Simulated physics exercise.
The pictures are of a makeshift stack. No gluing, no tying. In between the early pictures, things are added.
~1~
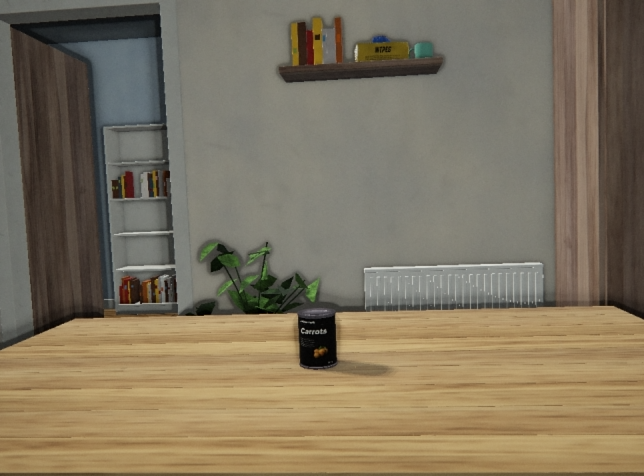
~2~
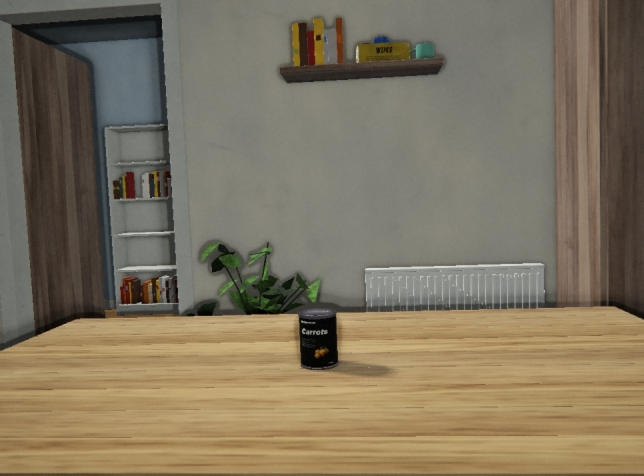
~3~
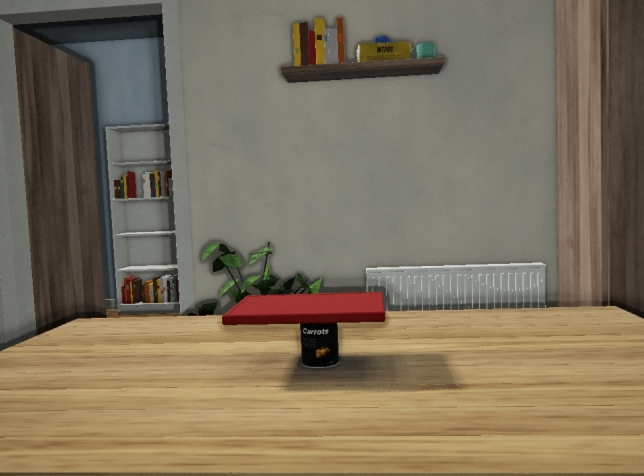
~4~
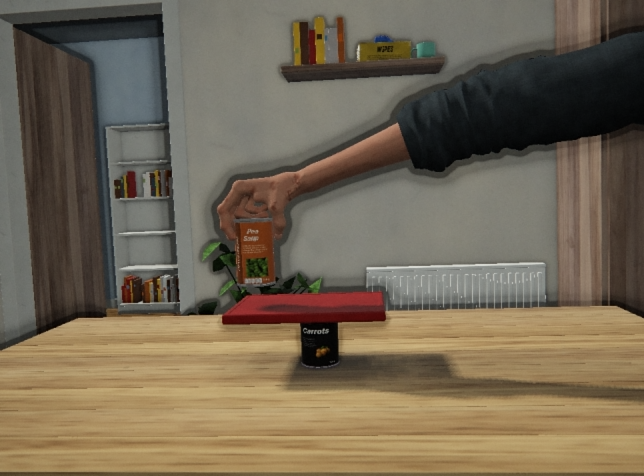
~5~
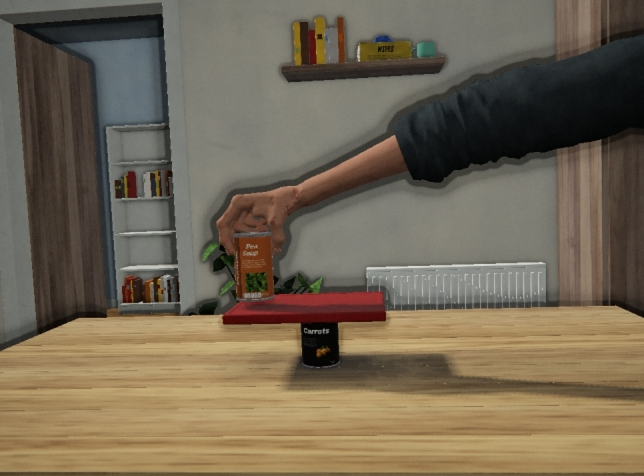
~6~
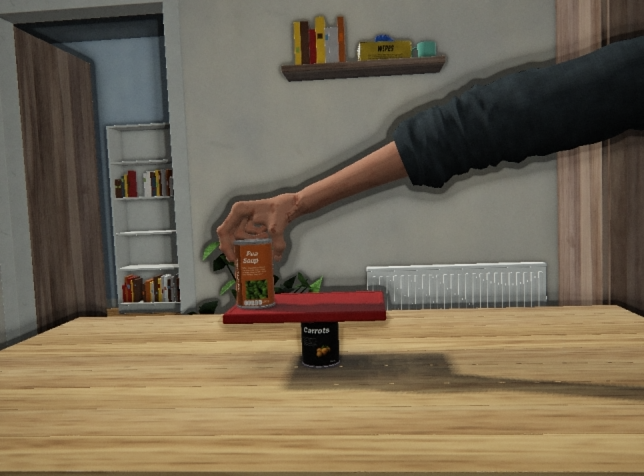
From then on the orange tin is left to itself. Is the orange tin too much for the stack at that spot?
Yes, the stack fails.
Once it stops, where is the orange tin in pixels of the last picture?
The object finishes somewhere near (191, 350).
Then, 0.30 s on from there, orange tin now fallen; red lid turned 46° from how it was put.
Then, 0.40 s on from there, red lid turned 58° from how it was put.
Then, 0.50 s on from there, red lid turned 47° from how it was put.
In the end, fallen, orange tin; toppled in the stack, red lid; black tin unmoved. At the end, from the last picture's camera, orange tin near (191, 350). The stack loses its balance.
